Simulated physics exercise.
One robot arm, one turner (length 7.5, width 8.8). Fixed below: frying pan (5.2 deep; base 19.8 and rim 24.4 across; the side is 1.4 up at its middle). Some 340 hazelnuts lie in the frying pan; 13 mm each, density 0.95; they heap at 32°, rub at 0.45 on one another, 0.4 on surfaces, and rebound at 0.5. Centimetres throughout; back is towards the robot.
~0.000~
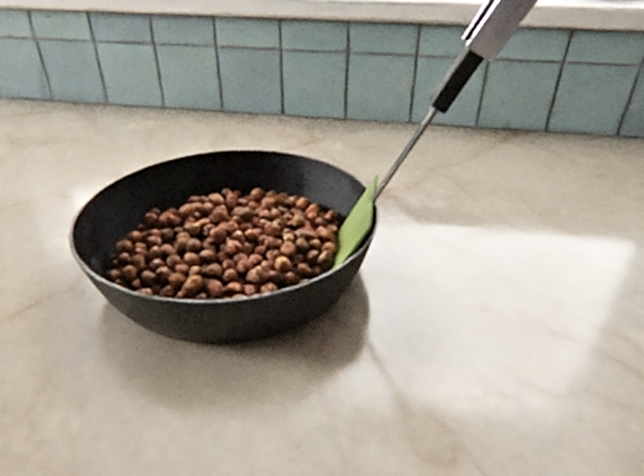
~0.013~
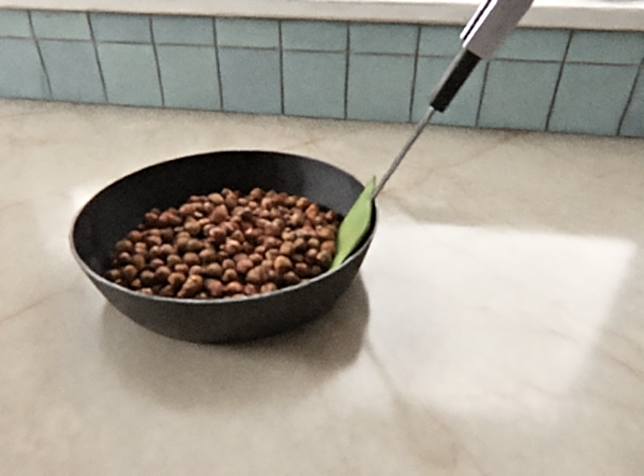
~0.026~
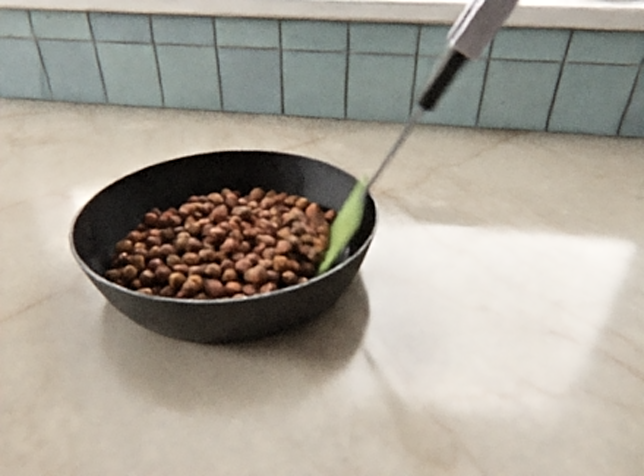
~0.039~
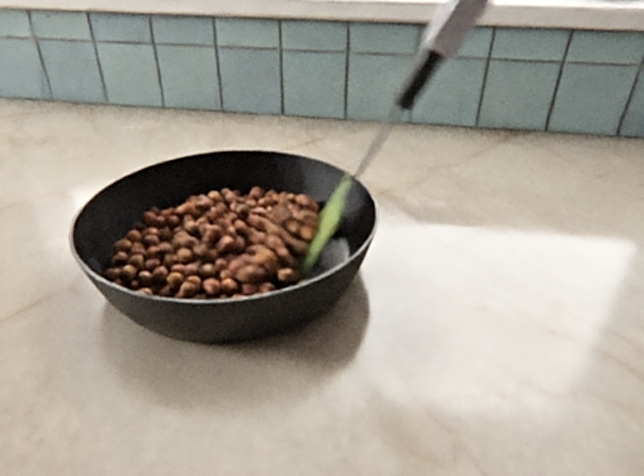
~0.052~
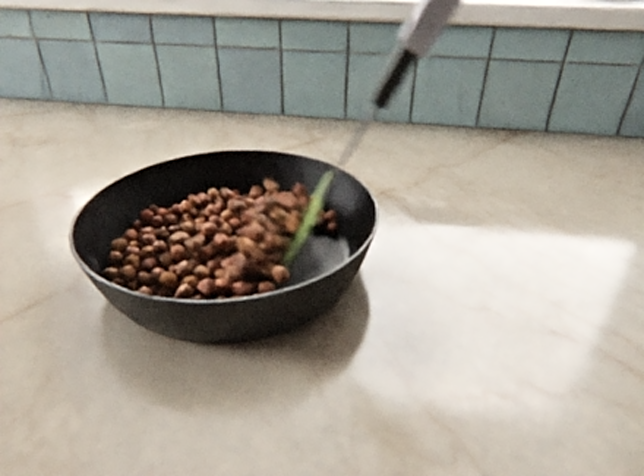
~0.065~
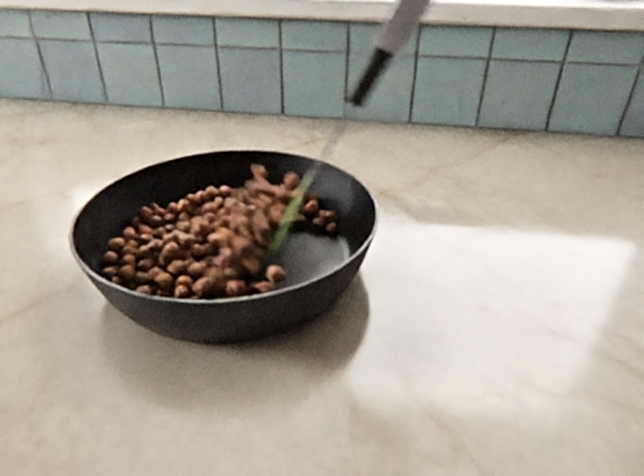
A robot arm pushes hazelnuts leftward across a dark frying pan with a green turner.
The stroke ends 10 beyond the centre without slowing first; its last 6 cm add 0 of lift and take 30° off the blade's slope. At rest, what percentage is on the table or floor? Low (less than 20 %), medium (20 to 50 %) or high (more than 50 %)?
Share on the table or floor: Medium (20 to 50 %).
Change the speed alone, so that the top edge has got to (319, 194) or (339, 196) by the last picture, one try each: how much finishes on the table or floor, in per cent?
About 30 and 15 per cent.
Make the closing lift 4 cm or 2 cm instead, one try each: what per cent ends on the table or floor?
Some 35 and 40 per cent.
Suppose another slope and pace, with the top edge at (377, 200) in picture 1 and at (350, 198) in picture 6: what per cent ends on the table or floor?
Some 5 per cent.
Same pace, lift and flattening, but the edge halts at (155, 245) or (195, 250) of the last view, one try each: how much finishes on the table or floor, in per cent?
About 10 and 5 per cent.
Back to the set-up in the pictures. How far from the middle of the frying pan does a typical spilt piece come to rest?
About 26 cm.
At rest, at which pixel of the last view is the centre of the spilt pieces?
Around (5, 222).
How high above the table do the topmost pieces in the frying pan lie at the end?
About 6.0 cm.
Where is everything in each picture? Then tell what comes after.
In the first frame, the turner top edge at (374, 199), sloping 63°; upper third of the load around (238, 239), from x 110 to 335, top at y 195; 340 in the frying pan.
In the second frame, the turner top edge at (372, 199), sloping 63°; upper third of the load around (238, 239), from x 110 to 335, top at y 195.
In the third frame, the turner top edge at (362, 198), sloping 63°; upper third of the load around (244, 239), from x 110 to 335, top at y 195.
In the fourth frame, the turner top edge at (343, 196), sloping 63°; upper third of the load around (247, 234), from x 110 to 335, top at y 195.
In the fifth frame, the turner top edge at (323, 195), sloping 63°; upper third of the load around (243, 232), from x 110 to 335, top at y 190.
In the sixth frame, the turner top edge at (302, 193), sloping 63°; upper third of the load around (235, 228), from x 110 to 330, top at y 175; 340 in the frying pan.
After 0.10 s, sloping 63°, highest piece 9 above the table; 340 in the frying pan.
After 0.13 s, sloping 56°, highest piece 10 above the table; 339 in the frying pan, 1 on the blade or in flight.
After 0.34 s, sloping 33°, highest piece 12 above the table; 240 in the frying pan, 39 on the table or floor, 61 on the blade or in flight.
After 1.39 s, sloping 33°, highest piece 6 above the table; 238 in the frying pan, 102 on the table or floor.
In the end, 238 in the frying pan, 102 on the table or floor. That is 30 % on the table or floor.
